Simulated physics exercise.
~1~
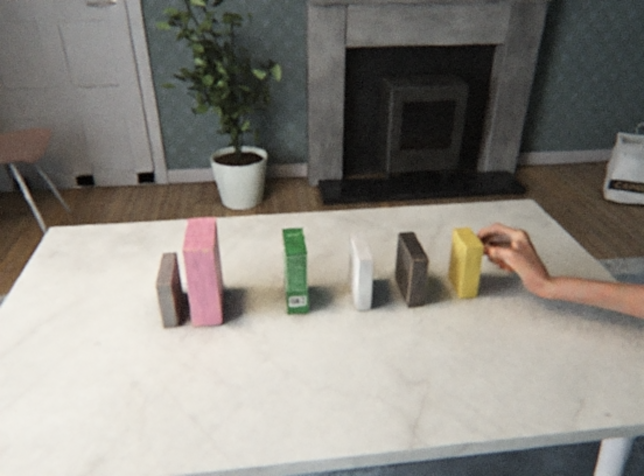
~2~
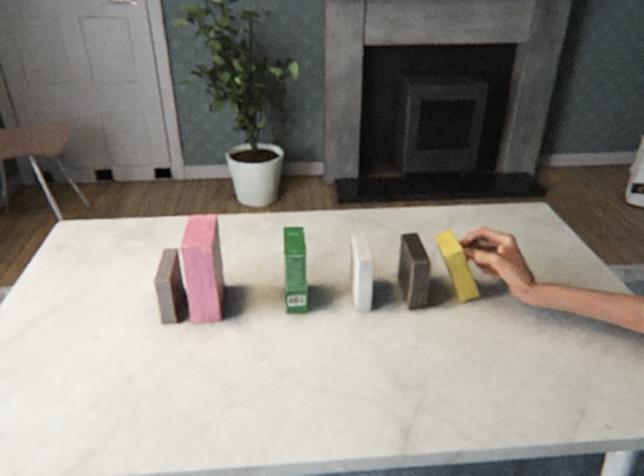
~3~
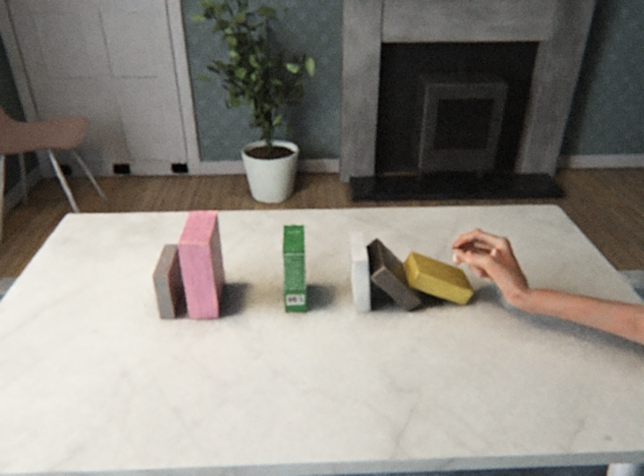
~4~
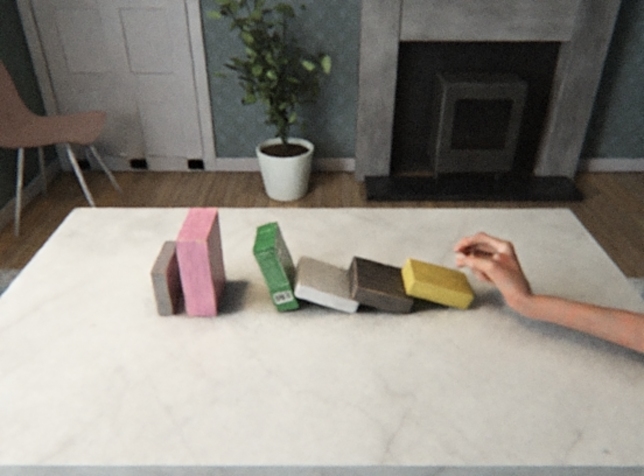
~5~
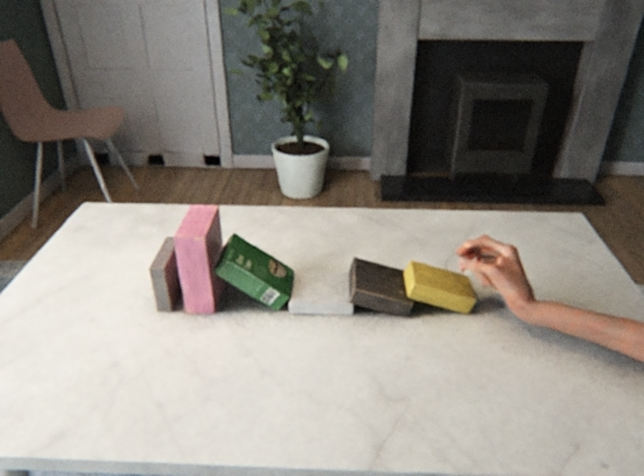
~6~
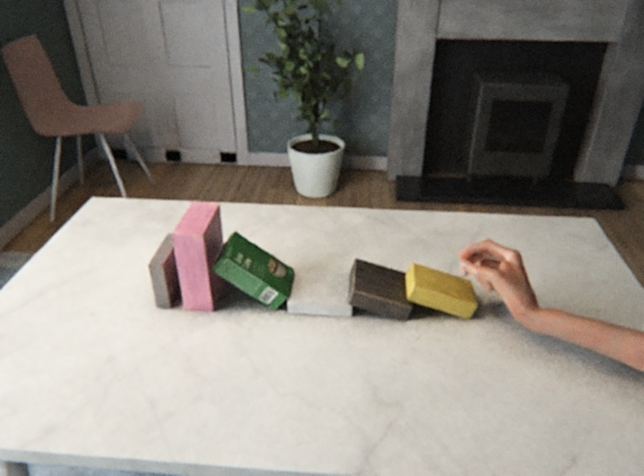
A hand tips the yellow block leftward, toppling three more until green leans on standing pink.
